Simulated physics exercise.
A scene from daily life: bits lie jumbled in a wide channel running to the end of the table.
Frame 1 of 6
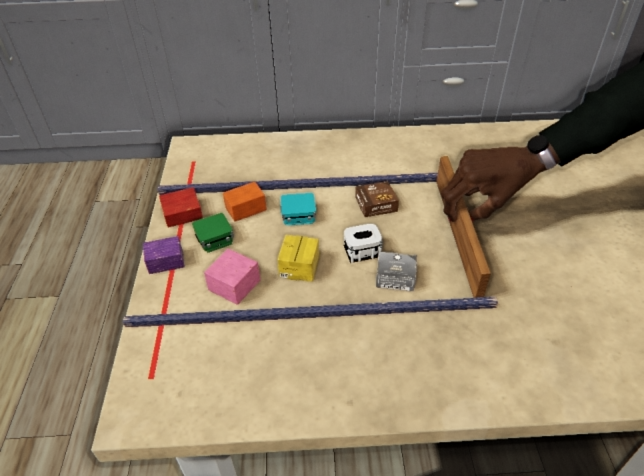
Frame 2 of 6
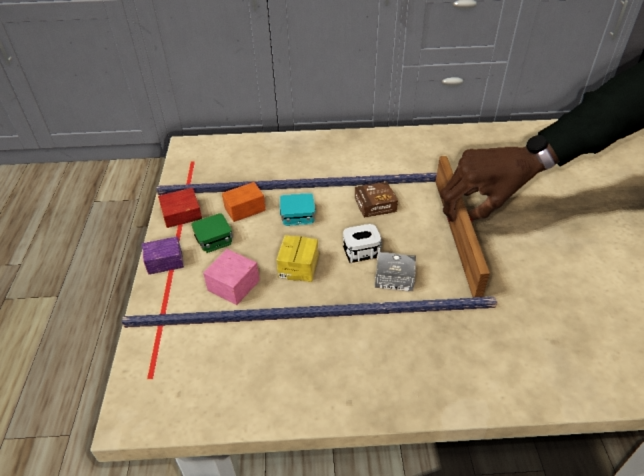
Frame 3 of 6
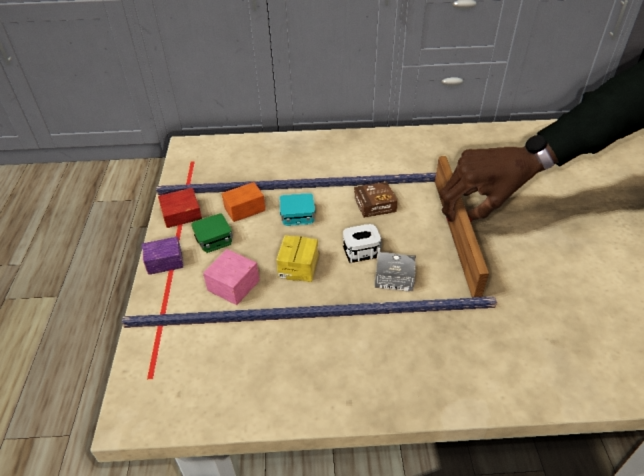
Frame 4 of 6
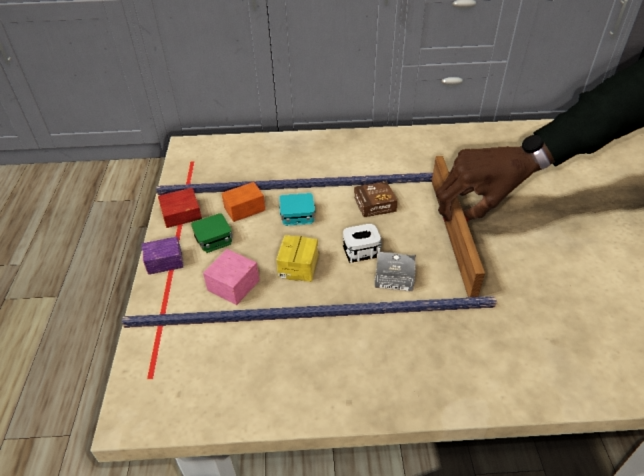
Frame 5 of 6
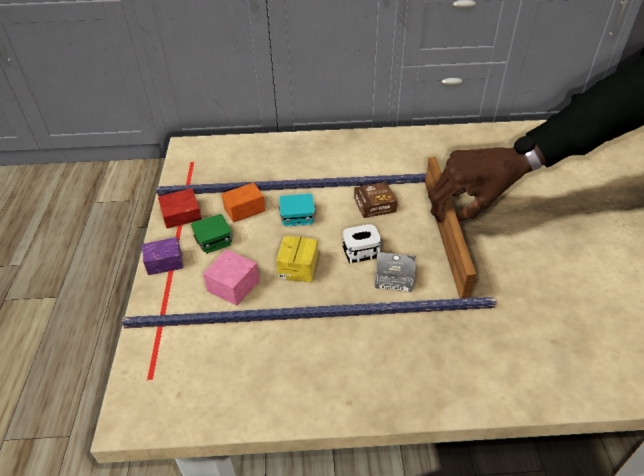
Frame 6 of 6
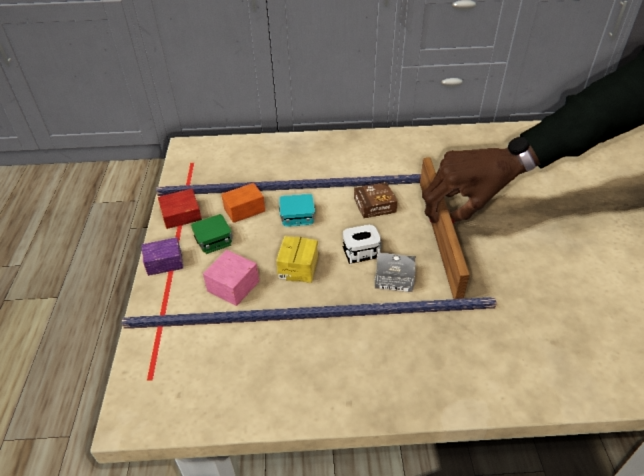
In a kitchen with grey cabinets and a wood-plank floor, a pale tabletop is seen from above at an angle, the view fixed. Small coloured blocks and cases lie scattered between two dark blue strips, with red, green and purple near a red line at left, brown, white and grey at right. A hand holding a wooden board upright stays still, then slides it slightly left, touching none of them.
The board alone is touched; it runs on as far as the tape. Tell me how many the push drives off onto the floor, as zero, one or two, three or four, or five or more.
Five or more, I think.
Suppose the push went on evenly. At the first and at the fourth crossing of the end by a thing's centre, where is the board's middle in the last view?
(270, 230) and (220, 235).
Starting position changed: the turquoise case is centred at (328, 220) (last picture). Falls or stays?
From there it survives.
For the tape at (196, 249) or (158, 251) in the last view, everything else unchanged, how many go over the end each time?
Tallies: 4, 7.
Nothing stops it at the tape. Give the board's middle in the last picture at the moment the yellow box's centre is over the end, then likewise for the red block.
Near (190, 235), then near (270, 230).
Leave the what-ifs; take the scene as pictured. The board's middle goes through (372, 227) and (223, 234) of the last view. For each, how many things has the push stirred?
That gives 3 for the first and 10 for the second.
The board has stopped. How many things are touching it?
It's touching 3 at the end.
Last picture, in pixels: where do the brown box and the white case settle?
The brown box at (164, 209), the white case at (155, 253).
Soon after, none off yet; purple block at rest near (163, 257); red block at rest near (180, 209); green case at rest near (212, 235).
After that, none off yet; purple block displaced a little near (151, 259); red block displaced about its own width near (143, 207); green case displaced about its own width near (177, 234).
In the end, the number that fall off is five or more; gone, turquoise case, yellow box, orange block, pink block, green case, red block and purple block.
